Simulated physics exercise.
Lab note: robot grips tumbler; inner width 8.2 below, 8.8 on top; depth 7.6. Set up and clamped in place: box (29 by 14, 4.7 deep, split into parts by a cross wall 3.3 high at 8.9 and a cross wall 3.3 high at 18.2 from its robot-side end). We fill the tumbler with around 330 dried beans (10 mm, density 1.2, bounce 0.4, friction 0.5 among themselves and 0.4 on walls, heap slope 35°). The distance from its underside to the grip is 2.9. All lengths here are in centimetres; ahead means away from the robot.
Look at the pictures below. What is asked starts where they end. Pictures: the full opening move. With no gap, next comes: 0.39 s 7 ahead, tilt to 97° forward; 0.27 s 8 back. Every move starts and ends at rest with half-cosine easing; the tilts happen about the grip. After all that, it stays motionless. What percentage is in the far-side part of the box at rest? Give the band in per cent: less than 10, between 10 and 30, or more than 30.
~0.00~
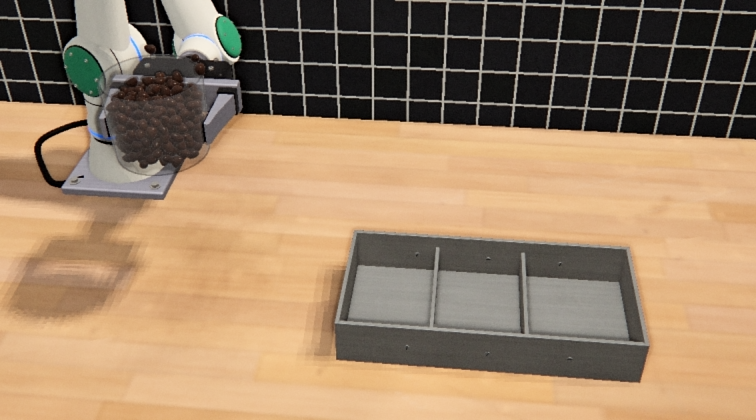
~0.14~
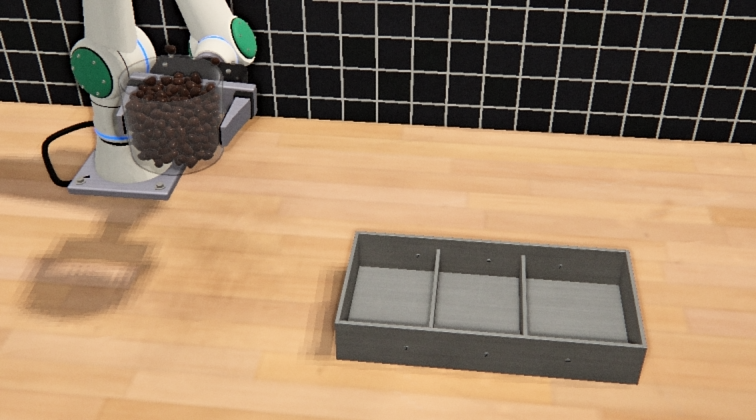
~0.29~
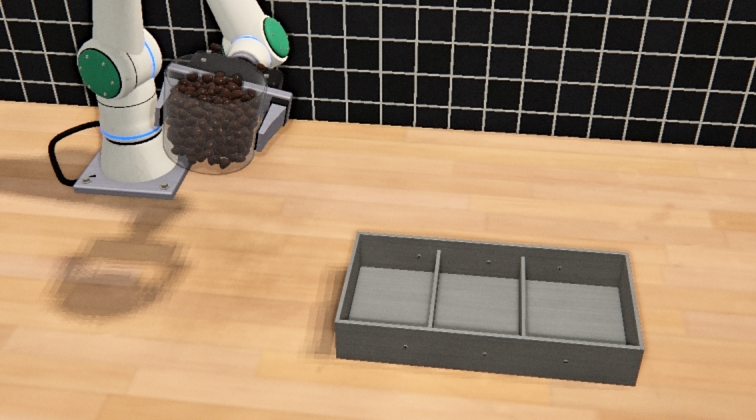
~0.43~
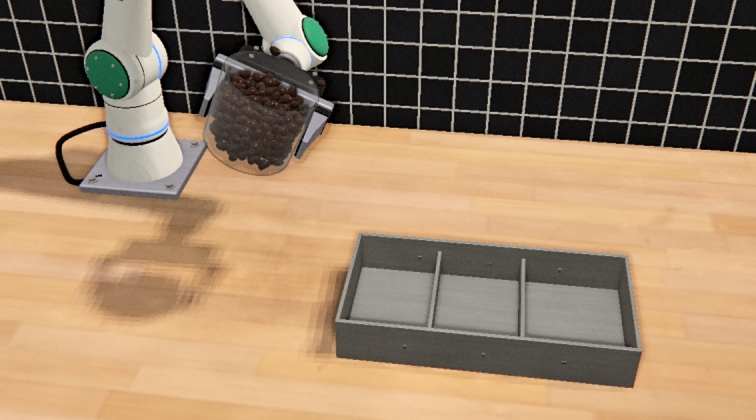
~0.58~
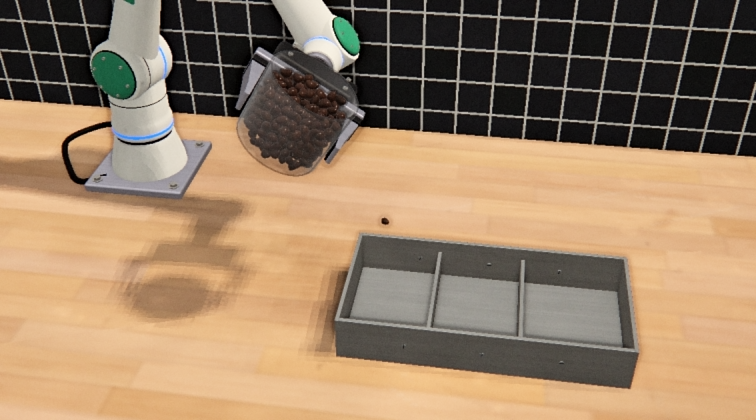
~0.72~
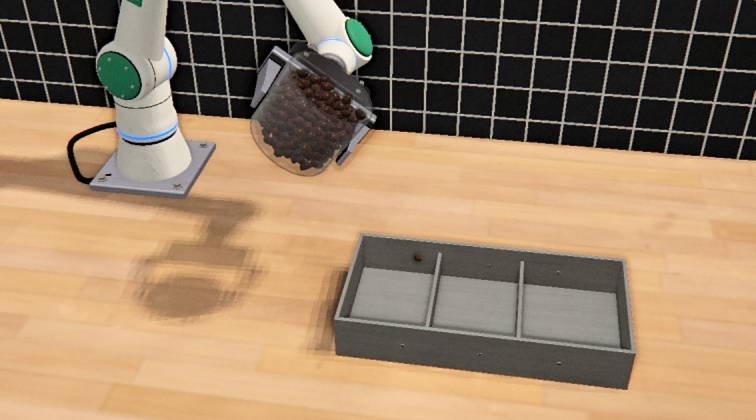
Less than 10 per cent.
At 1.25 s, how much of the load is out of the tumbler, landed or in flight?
I'd say some 45 percent by then.
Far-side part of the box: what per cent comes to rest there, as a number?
About 0 %.
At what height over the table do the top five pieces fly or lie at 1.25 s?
Somewhere around 22 cm above the tabletop.
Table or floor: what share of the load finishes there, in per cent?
5 per cent, more or less.
After 0.98 s, tilted 82° forward, highest piece 27 above the table; 328 in the tumbler, 1 in the robot-side part.
After 1.25 s, tilted 97° forward, highest piece 23 above the table; 175 in the tumbler, 75 in the middle part, 1 in the robot-side part, 1 in the far-side part, 77 in flight or on a rim.
After 1.58 s, tilted 97° forward, highest piece 22 above the table; 138 in the middle part, 91 in the tumbler, 81 in the robot-side part, 7 on the table or floor, 2 in the far-side part, 10 in flight or on a rim.
After 2.63 s, tilted 97° forward, highest piece 22 above the table; 138 in the middle part, 94 in the robot-side part, 85 in the tumbler, 10 on the table or floor, 2 in the far-side part.
At rest, 138 in the middle part, 94 in the robot-side part, 85 in the tumbler, 10 on the table or floor, 2 in the far-side part. That is 1 % in the far-side part of the box.
